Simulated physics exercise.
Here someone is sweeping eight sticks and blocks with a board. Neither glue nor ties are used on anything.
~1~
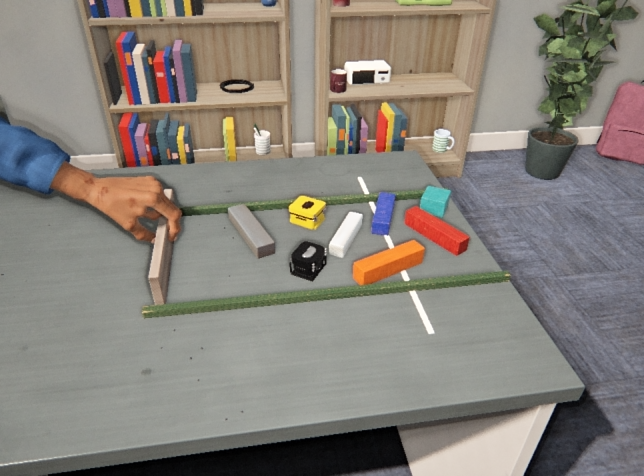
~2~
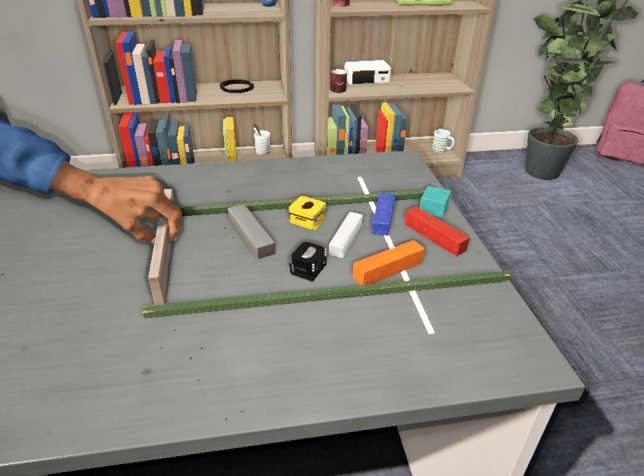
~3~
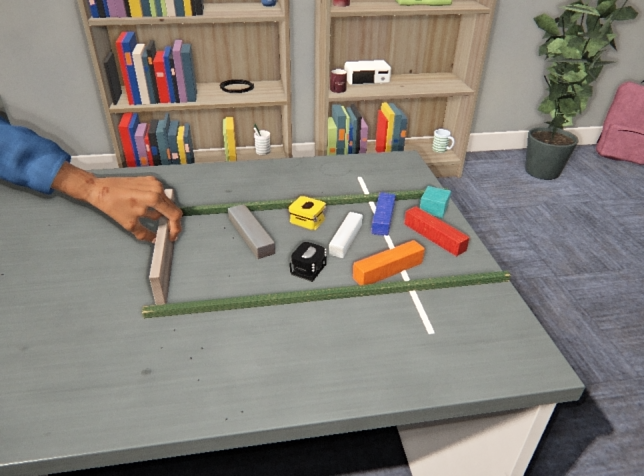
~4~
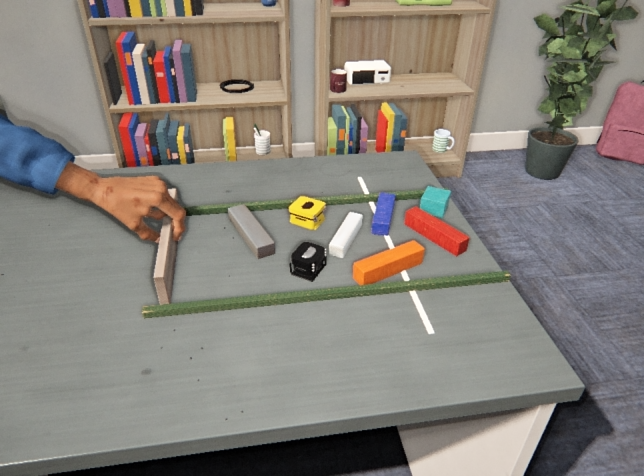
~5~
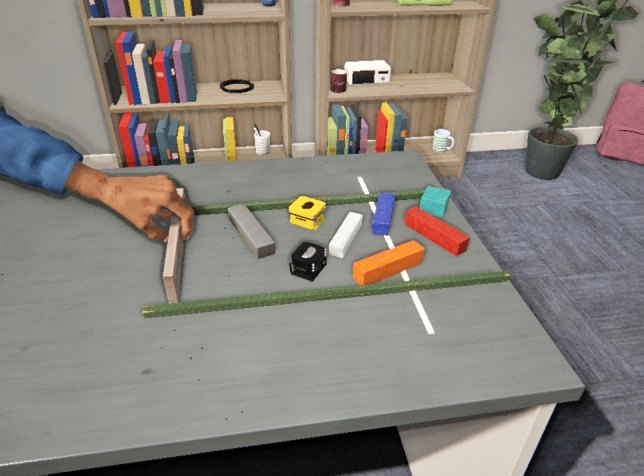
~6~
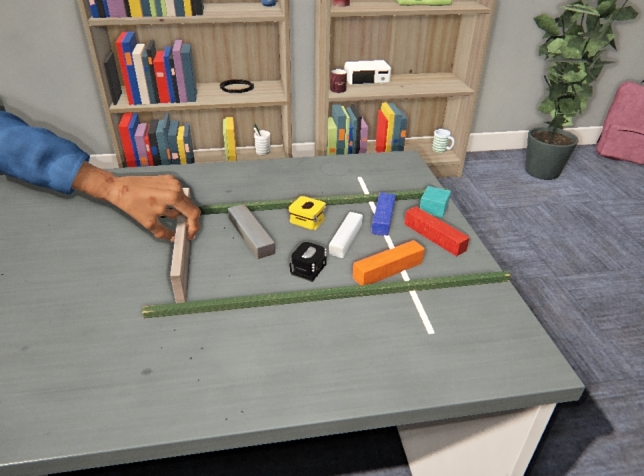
A hand in a blue sleeve held a board upright on a gray table and slid it slightly to the right between two green strips, while the colorful blocks ahead of it stayed still.
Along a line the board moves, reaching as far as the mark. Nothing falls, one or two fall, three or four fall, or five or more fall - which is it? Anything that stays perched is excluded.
Nothing falls.
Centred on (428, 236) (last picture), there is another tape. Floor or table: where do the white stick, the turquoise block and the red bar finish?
The white stick stays put; the turquoise block topples off; and the red bar topples off.
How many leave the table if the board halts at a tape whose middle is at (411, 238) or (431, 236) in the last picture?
In the first try the count is 2, and in the second it is 3.
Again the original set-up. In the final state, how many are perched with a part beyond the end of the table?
Overhanging ones - 1.
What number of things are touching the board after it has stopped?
It is in contact with 3.
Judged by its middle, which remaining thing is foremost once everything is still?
The turquoise block is it.
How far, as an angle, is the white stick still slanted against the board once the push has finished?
Angle: Close to 0 degrees.
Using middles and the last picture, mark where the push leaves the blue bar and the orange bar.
Going in order, first (428, 211) and next (439, 260).
Early on, none off yet; turquoise block at rest near (435, 202); red bar at rest near (436, 230); blue bar at rest near (384, 214).
Finally, the number that fall off is zero.
